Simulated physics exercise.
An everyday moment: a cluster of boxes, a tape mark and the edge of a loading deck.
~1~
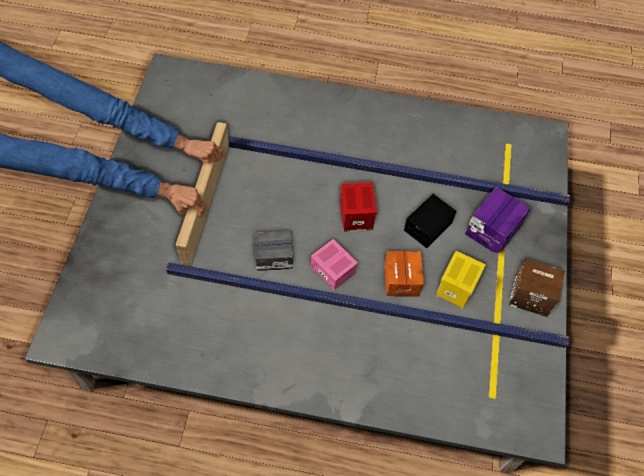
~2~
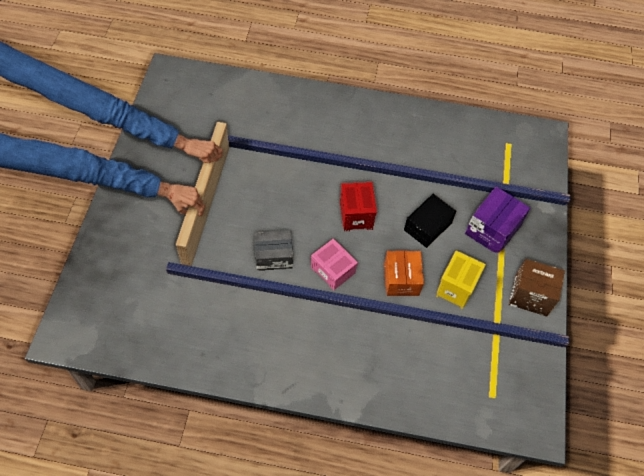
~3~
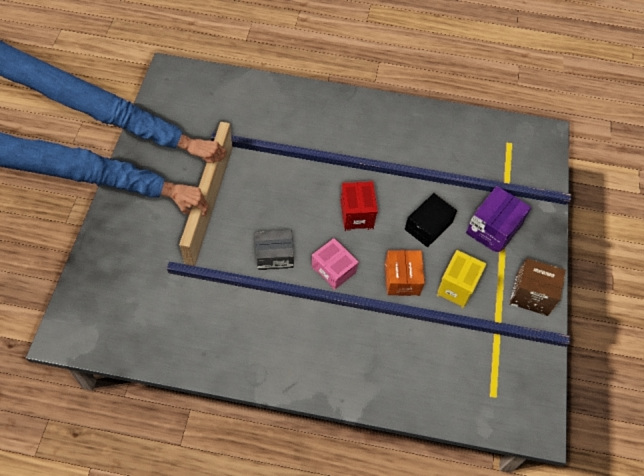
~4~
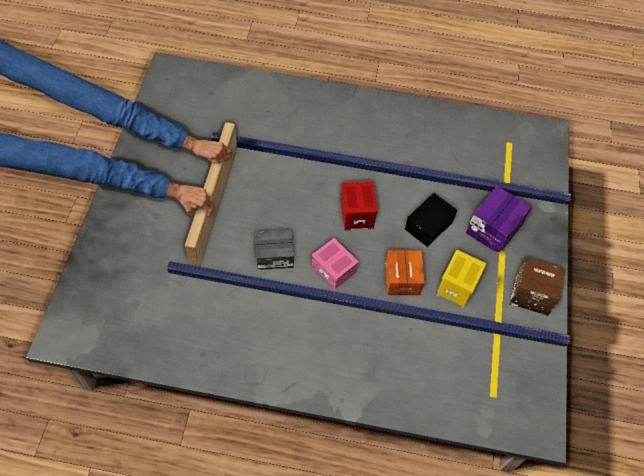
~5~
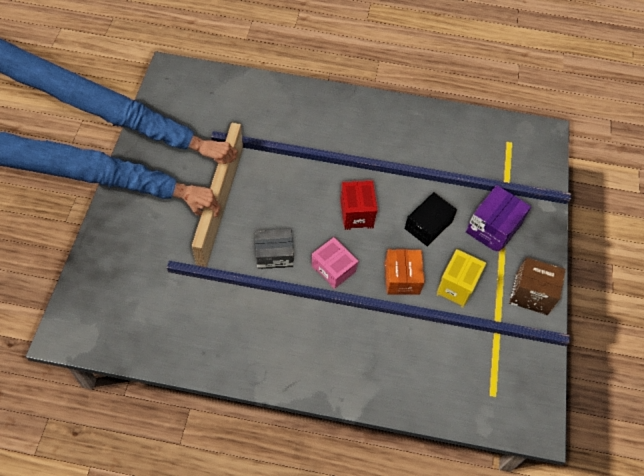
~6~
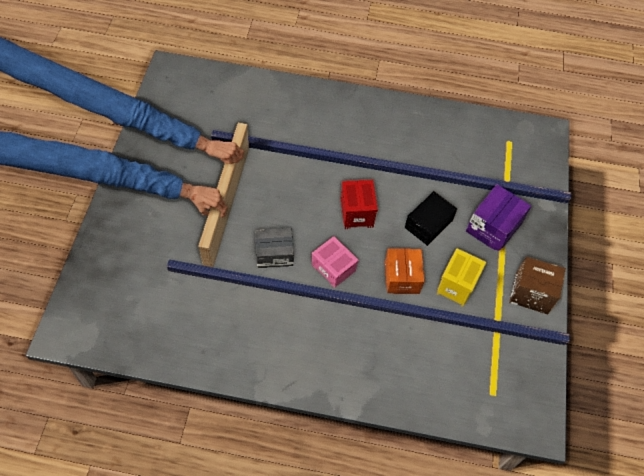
On a grey deck, two hands slide a wooden plank slightly right toward still, colourful boxes.
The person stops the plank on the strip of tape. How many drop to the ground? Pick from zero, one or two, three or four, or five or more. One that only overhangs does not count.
Outcome: The number that fall off is three or four.
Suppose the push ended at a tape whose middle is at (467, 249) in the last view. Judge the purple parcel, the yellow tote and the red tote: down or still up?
The purple parcel holds on; the yellow tote is lost; the red tote remains up.
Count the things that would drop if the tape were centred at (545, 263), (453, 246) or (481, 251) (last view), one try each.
Down on the ground: 6, 2 and 2.
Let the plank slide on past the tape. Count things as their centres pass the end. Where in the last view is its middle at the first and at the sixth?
At (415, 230) for the first, at (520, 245) for the sixth.
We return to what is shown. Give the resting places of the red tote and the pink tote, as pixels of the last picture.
Near (522, 237) and (558, 294).
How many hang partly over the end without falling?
The number is 1.
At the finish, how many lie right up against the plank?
It touches 2.
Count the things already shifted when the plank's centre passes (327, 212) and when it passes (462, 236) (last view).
At the one place 3, at the other 8.
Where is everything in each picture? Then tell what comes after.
The first frame shows brown box (536, 288); purple parcel (497, 221); yellow tote (460, 281); plank (205, 193); tape (501, 258).
The second frame shows purple parcel (497, 221); plank (205, 193).
The third frame shows yellow tote (461, 280); orange parcel (404, 273).
The fourth frame shows brown box (537, 287); pink tote (335, 264).
The fifth frame shows purple parcel (498, 220); black crate (431, 219).
The sixth frame shows brown box (537, 286); purple parcel (498, 219); yellow tote (460, 278); plank (226, 194); tape (502, 255).
A little later, none off yet; brown box at rest near (537, 286); purple parcel at rest near (498, 219); yellow tote at rest near (460, 278).
Next, none off yet; brown box shifted about its own width near (563, 290); purple parcel moving near (501, 219); yellow tote shifted well along near (527, 288).
When it is over, the number that fall off is three or four; down, orange parcel, yellow tote, purple parcel and brown box.
